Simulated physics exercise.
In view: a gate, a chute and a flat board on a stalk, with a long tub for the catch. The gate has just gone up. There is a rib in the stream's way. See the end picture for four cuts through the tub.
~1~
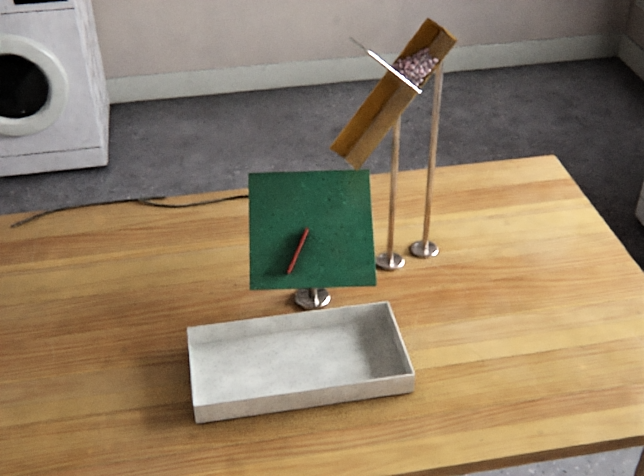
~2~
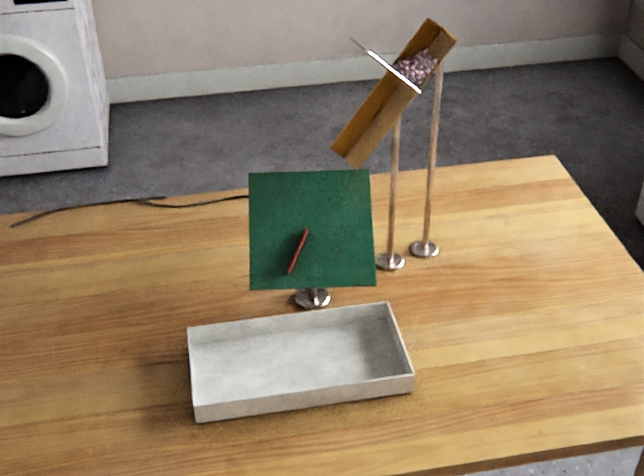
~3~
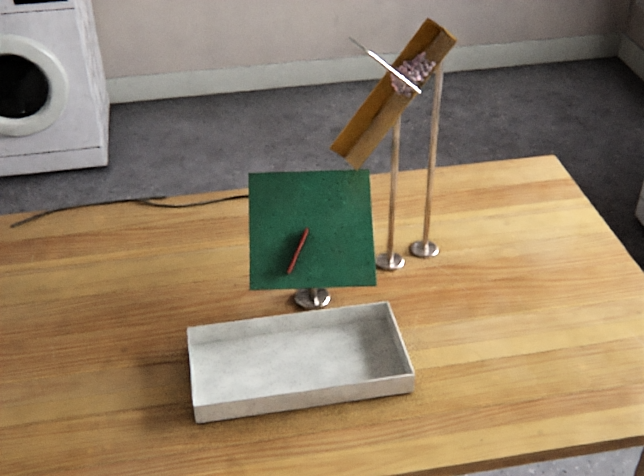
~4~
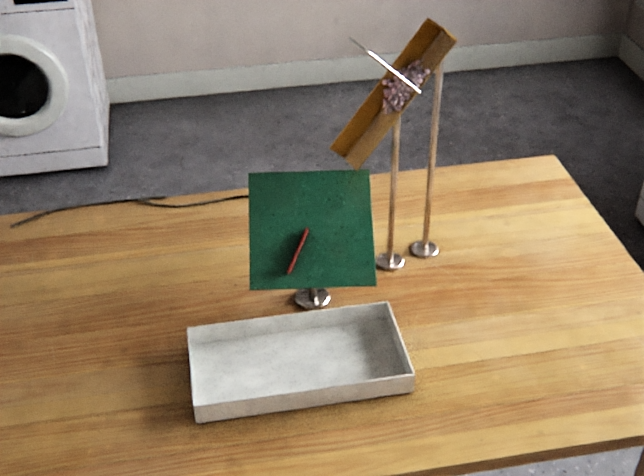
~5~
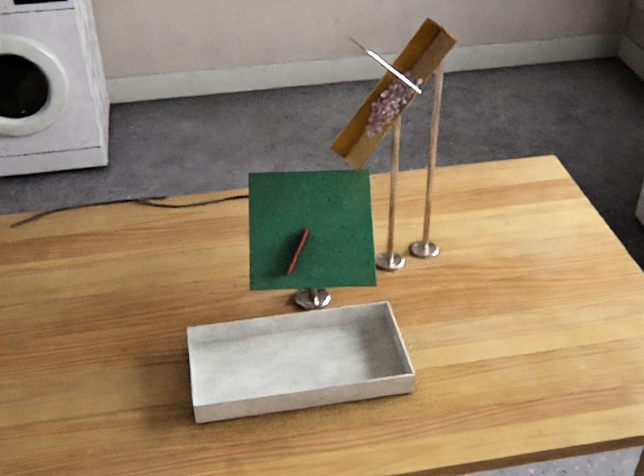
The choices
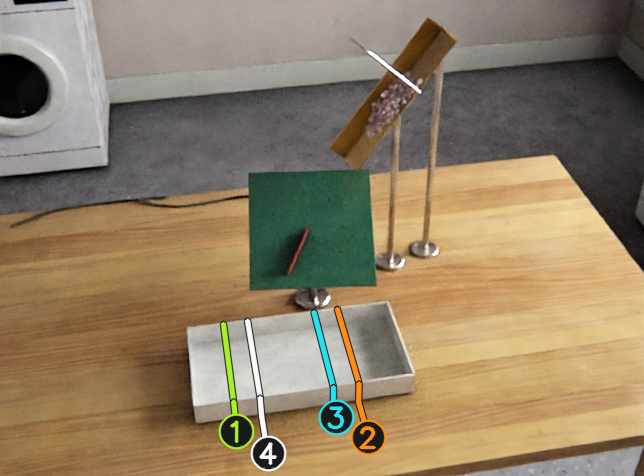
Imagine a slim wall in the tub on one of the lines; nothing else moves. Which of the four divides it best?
4 works best here.
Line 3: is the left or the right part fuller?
The left side.
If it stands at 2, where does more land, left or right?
More lands on the left.
On the marked copy, line 1 crosses the front rim at (233, 400); line 2 crosses the front rim at (358, 382); line 3 crosses the front rim at (333, 386); line 4 crosses the front rim at (259, 396).
For line 1, of what is caught, about a quarter on the left of the divider, most on the right.
For line 2, of what is caught, nearly all on the left of the divider, a stray few on the right.
For line 3, of what is caught, nearly all on the left of the divider, a small part on the right.
For line 4, of what is caught, about half on the left of the divider, about half on the right.
